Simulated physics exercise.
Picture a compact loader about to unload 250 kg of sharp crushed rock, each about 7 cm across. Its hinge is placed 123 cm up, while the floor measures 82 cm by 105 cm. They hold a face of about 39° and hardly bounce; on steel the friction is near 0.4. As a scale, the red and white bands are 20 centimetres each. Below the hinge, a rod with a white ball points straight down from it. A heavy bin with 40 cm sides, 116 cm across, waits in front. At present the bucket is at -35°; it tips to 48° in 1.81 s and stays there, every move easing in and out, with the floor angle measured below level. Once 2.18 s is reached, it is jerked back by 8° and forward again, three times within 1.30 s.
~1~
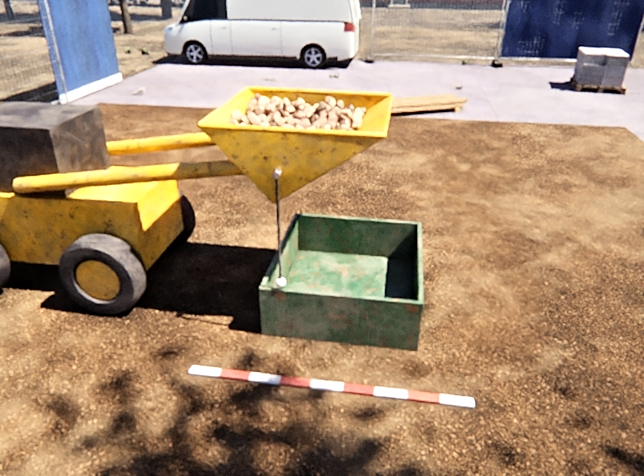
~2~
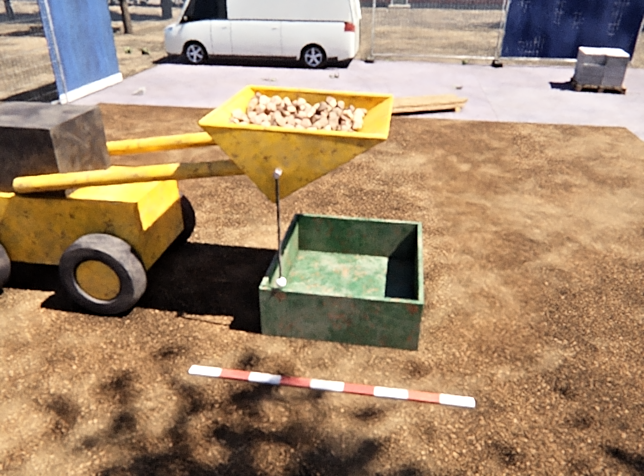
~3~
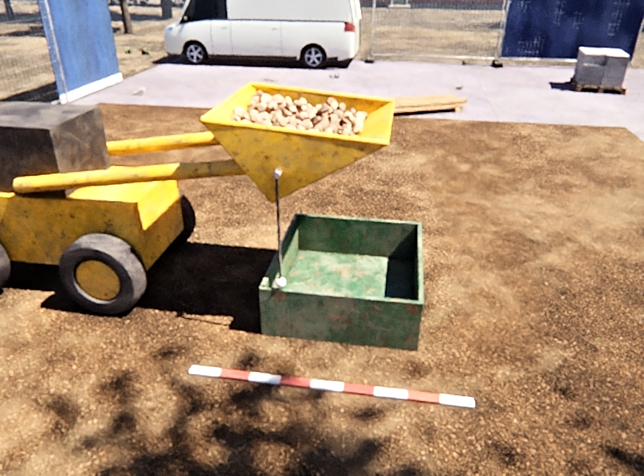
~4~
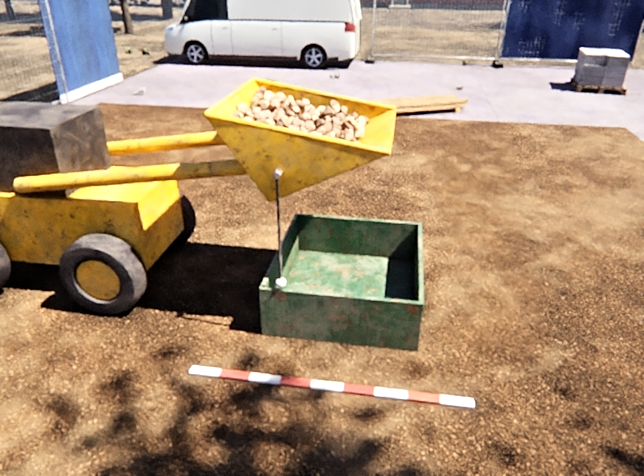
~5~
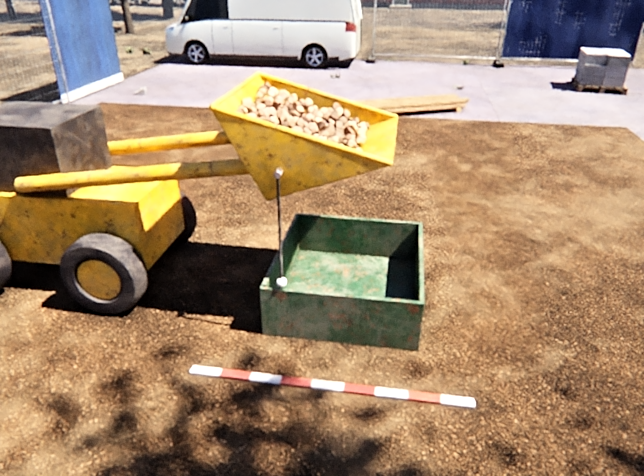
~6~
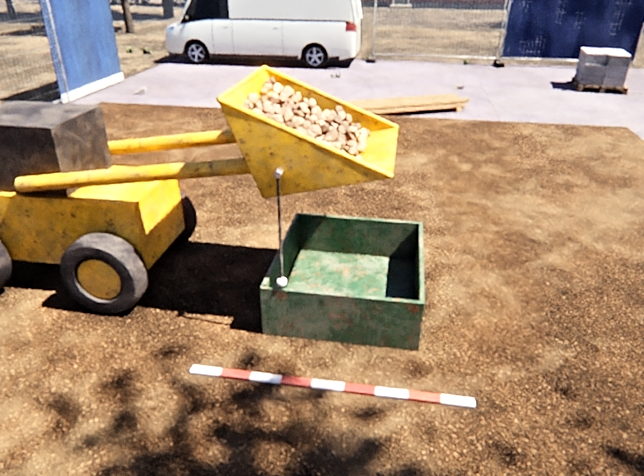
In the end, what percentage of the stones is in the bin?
Roughly 100 percent of the stones.
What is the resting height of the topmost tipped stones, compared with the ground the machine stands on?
It rests some 38 cm higher than the ground the machine stands on.
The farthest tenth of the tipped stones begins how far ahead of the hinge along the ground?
Roughly 90 cm out along the ground.
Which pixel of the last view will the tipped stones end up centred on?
Middle at around (380, 283), I'd say.
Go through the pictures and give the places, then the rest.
In the first picture, lip at (385, 136), floor tilted -35°, highest stones at (295, 106).
In the second picture, the bucket is at -34°, its lip at (386, 138); the top of the load is at (279, 105).
In the third picture, the bucket is at -31°, its lip at (387, 144); the top of the load is at (274, 103).
In the fourth picture, the bucket is at -26°, its lip at (390, 153); the top of the load is at (265, 99).
In the fifth picture, the bucket is at -21°, its lip at (392, 164); the top of the load is at (265, 95).
In the sixth picture, the bucket is at -14°, its lip at (392, 177); the top of the load is at (272, 89).
A little later the floor is at 35°; 99 % in the bucket, 1 % in the bin; the foremost stones are at (368, 209).
Then the floor is at 48°; 15 % in the bucket, 85 % in the bin; the foremost stones are at (412, 285).
Later still the floor is at 48°; 0 % in the bucket, 100 % in the bin; the foremost stones are at (412, 284).
In the end the floor is at 48°; 0 % in the bucket, 100 % in the bin; the foremost stones are at (412, 284).
